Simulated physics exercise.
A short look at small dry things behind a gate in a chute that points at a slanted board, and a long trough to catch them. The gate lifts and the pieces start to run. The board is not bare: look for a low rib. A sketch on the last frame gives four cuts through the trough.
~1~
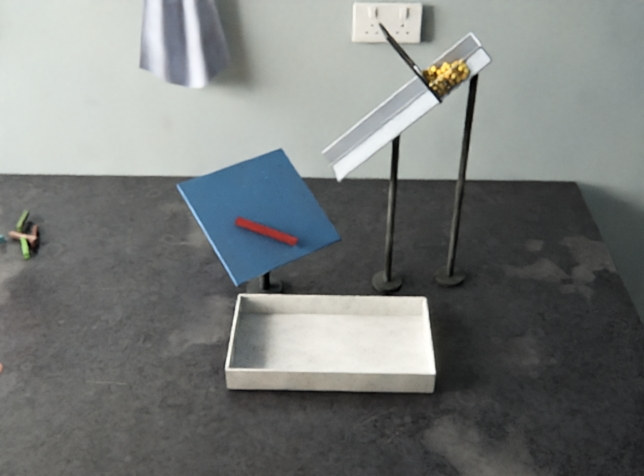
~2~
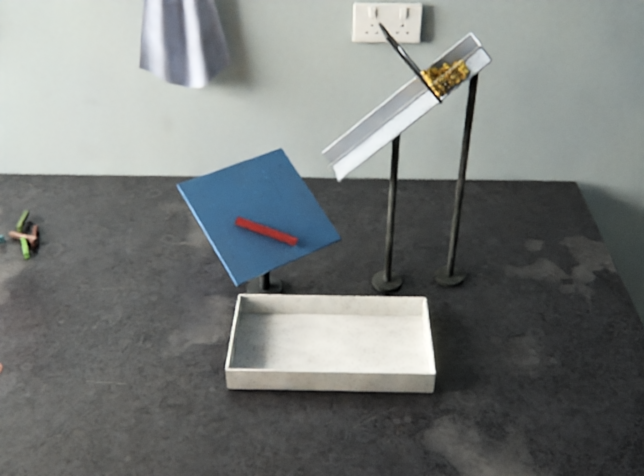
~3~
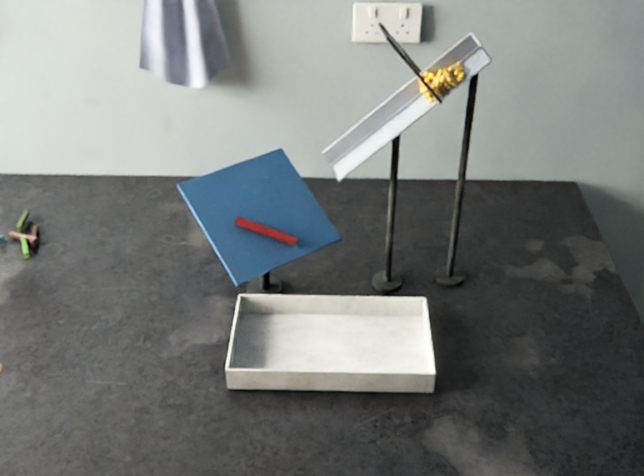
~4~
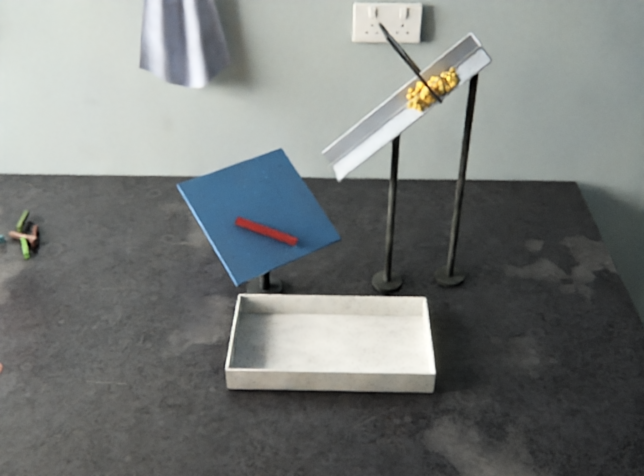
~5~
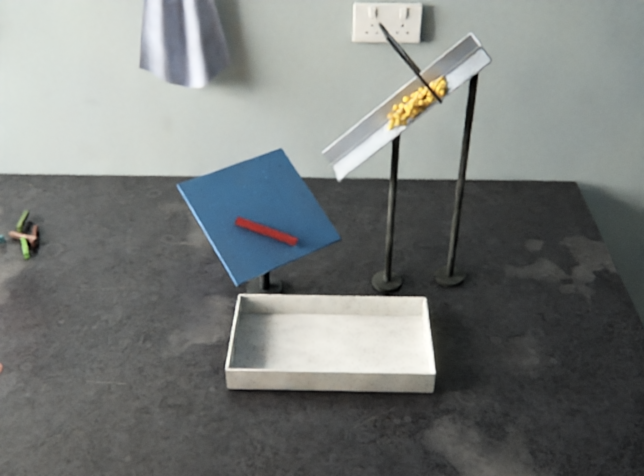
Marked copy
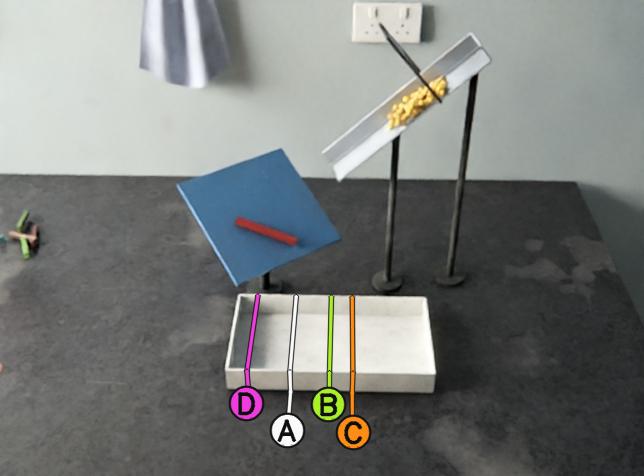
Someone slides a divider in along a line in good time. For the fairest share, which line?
It is B.
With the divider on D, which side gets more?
The right side.
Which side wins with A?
Right.
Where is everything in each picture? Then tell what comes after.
In the first frame, load behind the gate at (445, 76), puffed corn balls; lip of the chute at (336, 173), sloping fairly steeply.
In the second frame, middle of the board at (261, 212), tilted fairly steeply; middle of its low edge at (292, 261); of its high edge at (232, 165).
In the third frame, front corners of the trough at (226, 369) and (435, 373), empty; front of the load at (427, 96).
In the fourth frame, middle of the load at (432, 91); its front at (410, 106), about a quarter of the way to the lip; rib from (238, 217) to (298, 239).
In the fifth frame, middle of the load at (420, 103); its front at (390, 127), about half of the way to the lip.
On the marked copy, line A crosses the front rim at (290, 371); line B crosses the front rim at (329, 371); line C crosses the front rim at (352, 372); line D crosses the front rim at (247, 370).
If A is chosen, of what is caught, a small part on the left of the divider, nearly all on the right.
If B is chosen, of what is caught, about half on the left of the divider, about half on the right.
If C is chosen, of what is caught, nearly all on the left of the divider, a small part on the right.
If D is chosen, of what is caught, none on the left of the divider, all on the right.
